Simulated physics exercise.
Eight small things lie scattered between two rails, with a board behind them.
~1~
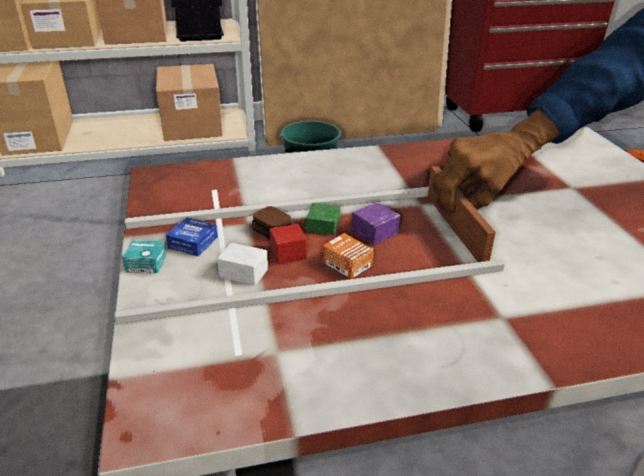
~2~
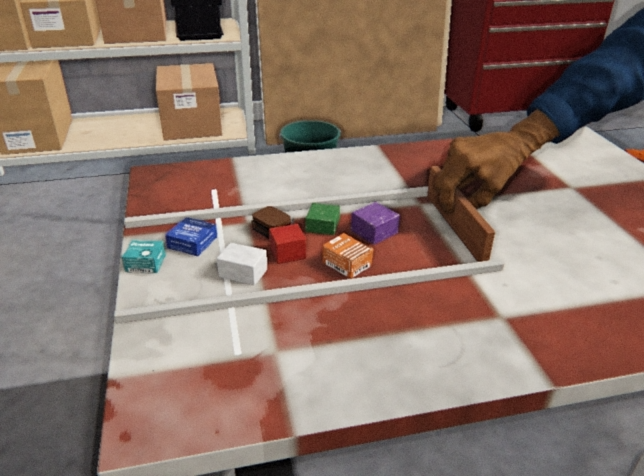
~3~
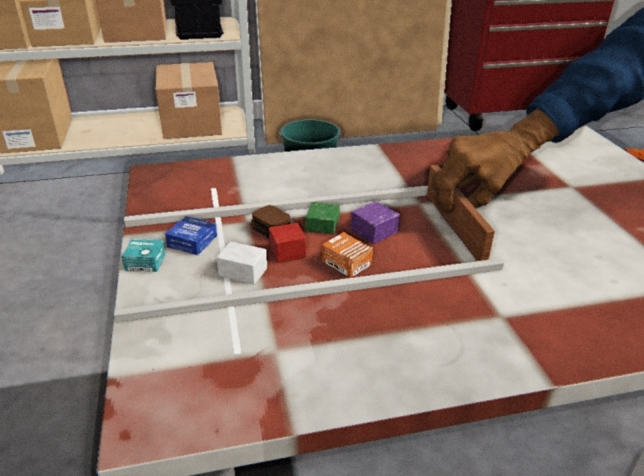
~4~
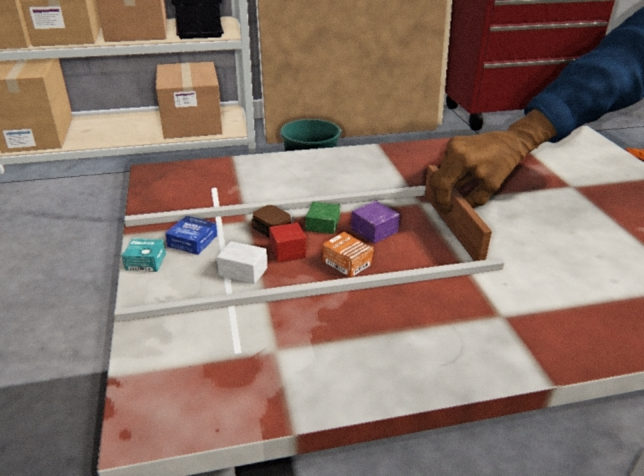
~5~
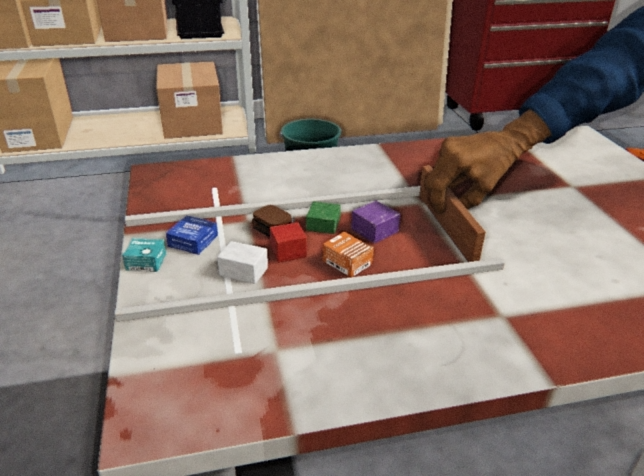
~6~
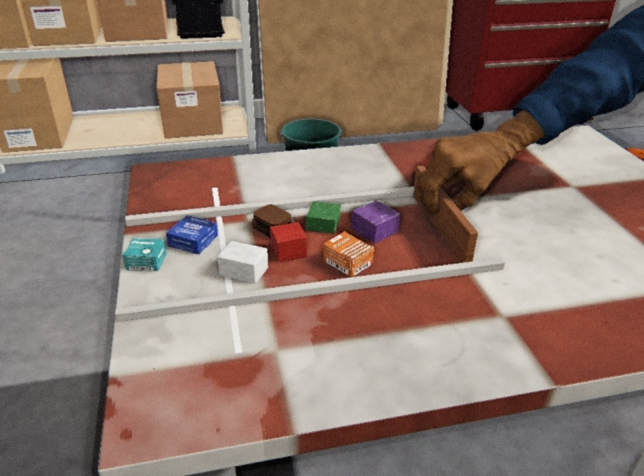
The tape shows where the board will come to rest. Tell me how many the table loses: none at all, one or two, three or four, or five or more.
The table loses none at all.
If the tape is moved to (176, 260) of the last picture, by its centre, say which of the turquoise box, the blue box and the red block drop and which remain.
Note: Turquoise box drops down; blue box drops down; red block remains.
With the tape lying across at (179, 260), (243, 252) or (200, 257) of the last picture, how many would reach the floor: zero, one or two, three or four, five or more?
So, one after another, I'd give one to two; no fall at all; 1 or 2.
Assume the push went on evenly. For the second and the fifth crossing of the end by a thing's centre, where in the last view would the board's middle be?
Near (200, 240) first, near (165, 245) second.
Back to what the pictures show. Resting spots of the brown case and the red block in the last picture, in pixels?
The brown case ends up near (173, 230), and the red block near (181, 257).
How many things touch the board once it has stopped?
Contact count: 3.
Soon after, none off yet; turquoise box at rest near (145, 255); blue box at rest near (193, 234); white block at rest near (243, 262).
Then, none off yet; turquoise box at rest near (145, 255); blue box at rest near (193, 234); white block at rest near (242, 263).
Further on, none off yet; turquoise box at rest near (143, 256); blue box moved about its own width near (167, 238); white block moved about its own width near (203, 274).
At rest, the number that fall off is zero.
